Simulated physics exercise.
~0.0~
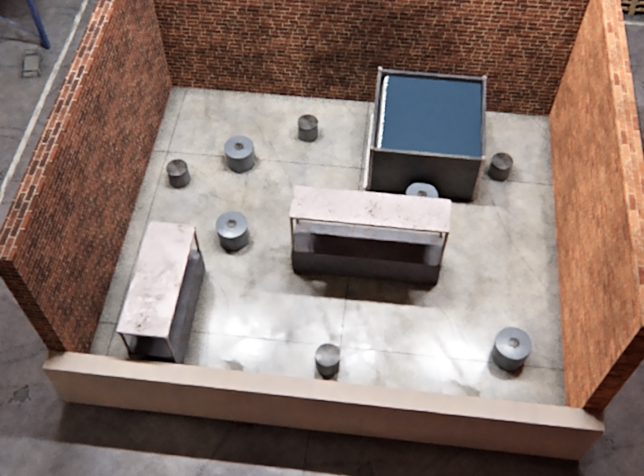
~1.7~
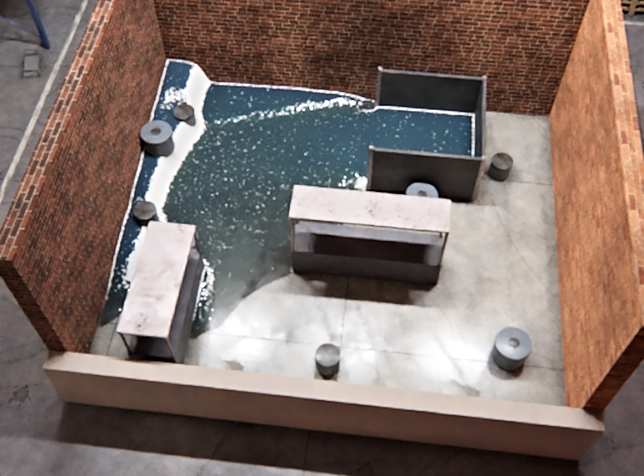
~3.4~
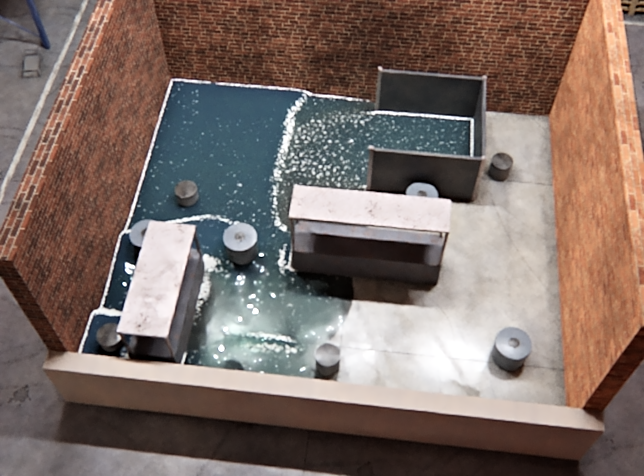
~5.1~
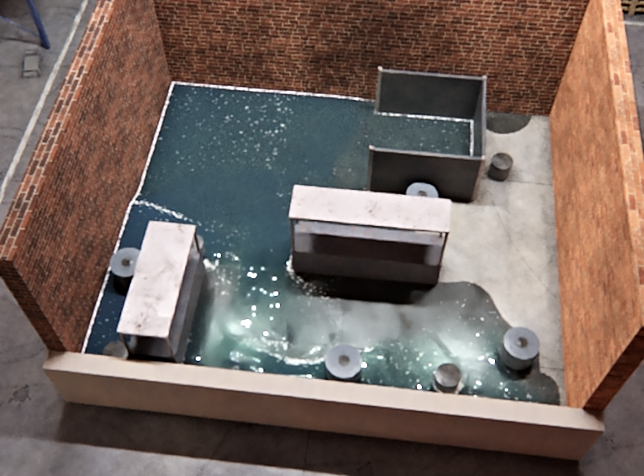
Water bursts from a tank, floods left across the floor, and carries several grey cylinders away.
